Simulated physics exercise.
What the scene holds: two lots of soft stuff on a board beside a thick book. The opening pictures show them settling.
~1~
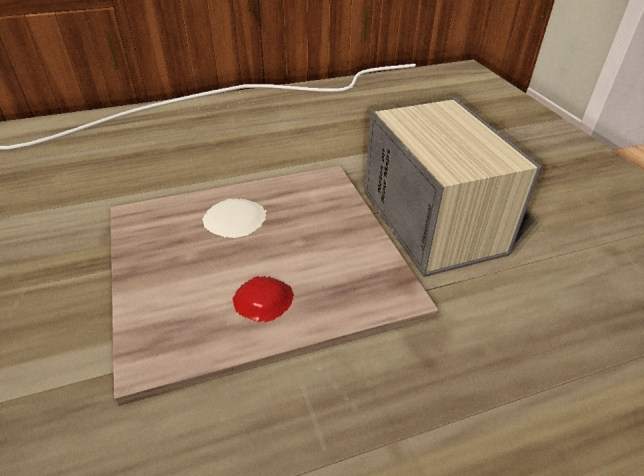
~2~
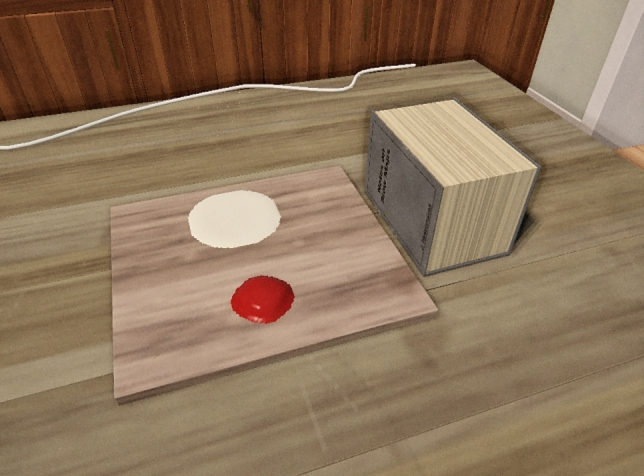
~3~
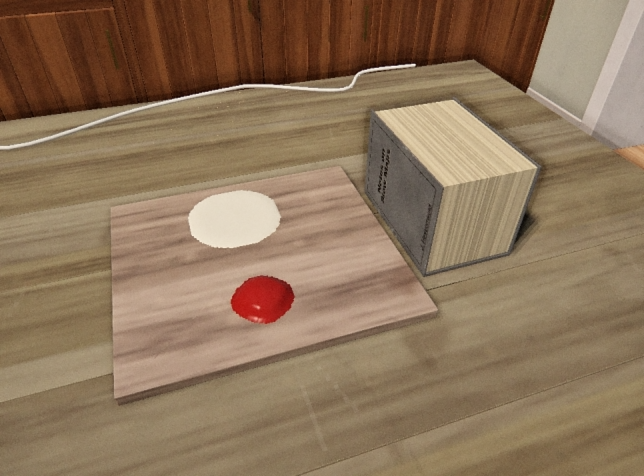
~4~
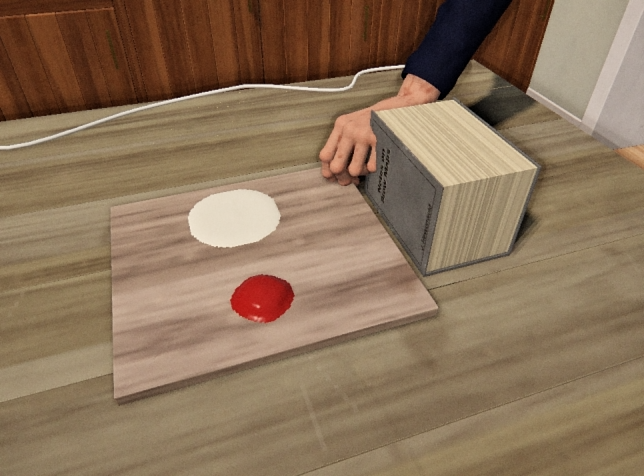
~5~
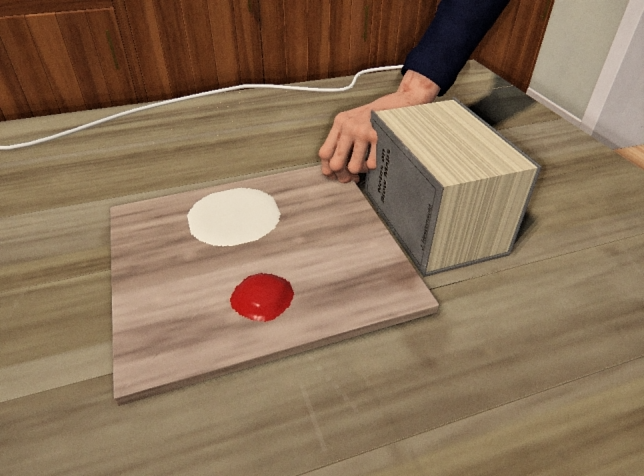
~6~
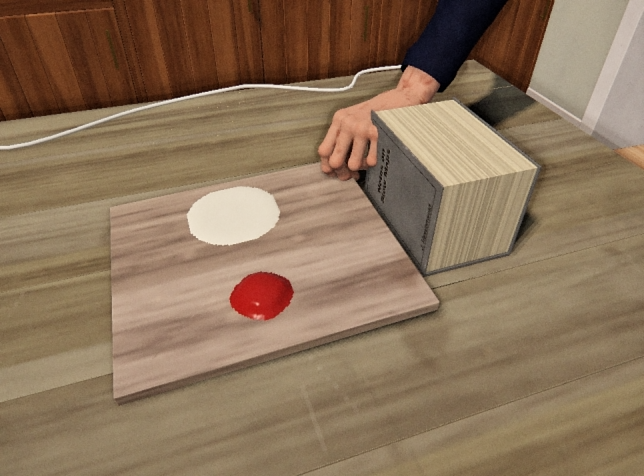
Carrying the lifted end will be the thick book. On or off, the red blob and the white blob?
Take the red blob first: It keeps its place; then the white blob goes over.
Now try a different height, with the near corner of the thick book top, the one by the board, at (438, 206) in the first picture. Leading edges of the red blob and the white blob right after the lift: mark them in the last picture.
At (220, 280), then at (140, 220).
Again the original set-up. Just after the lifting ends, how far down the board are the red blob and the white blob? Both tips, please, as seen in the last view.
First at (211, 272), then at (125, 230).
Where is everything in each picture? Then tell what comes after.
The board lies flat; red blob (263, 293) a mound; white blob (234, 214) a low mound; thick book (480, 225), in the first frame.
They settle; red blob (263, 293) a mound; white blob (235, 216) spread thin, in the second frame.
At rest; red blob (263, 293) a mound; white blob (235, 216) spread thin, in the third frame.
A hand takes the end; red blob (262, 292) a mound; white blob (235, 215) spread thin, in the fourth frame.
The end is rising; red blob (262, 290) a mound; white blob (234, 214) spread thin, in the fifth frame.
The board slopes by about 2°; red blob (261, 289) a mound; white blob (233, 213) spread thin; thick book (480, 225), in the sixth frame.
Soon after, slope about 26°; the red blob has not moved; the white blob has crept down a long way.
Later, the red blob has not moved; the white blob is dripping off the low end.
In the end, slope about 26°; the red blob has not moved; the white blob is dripping off the low end.
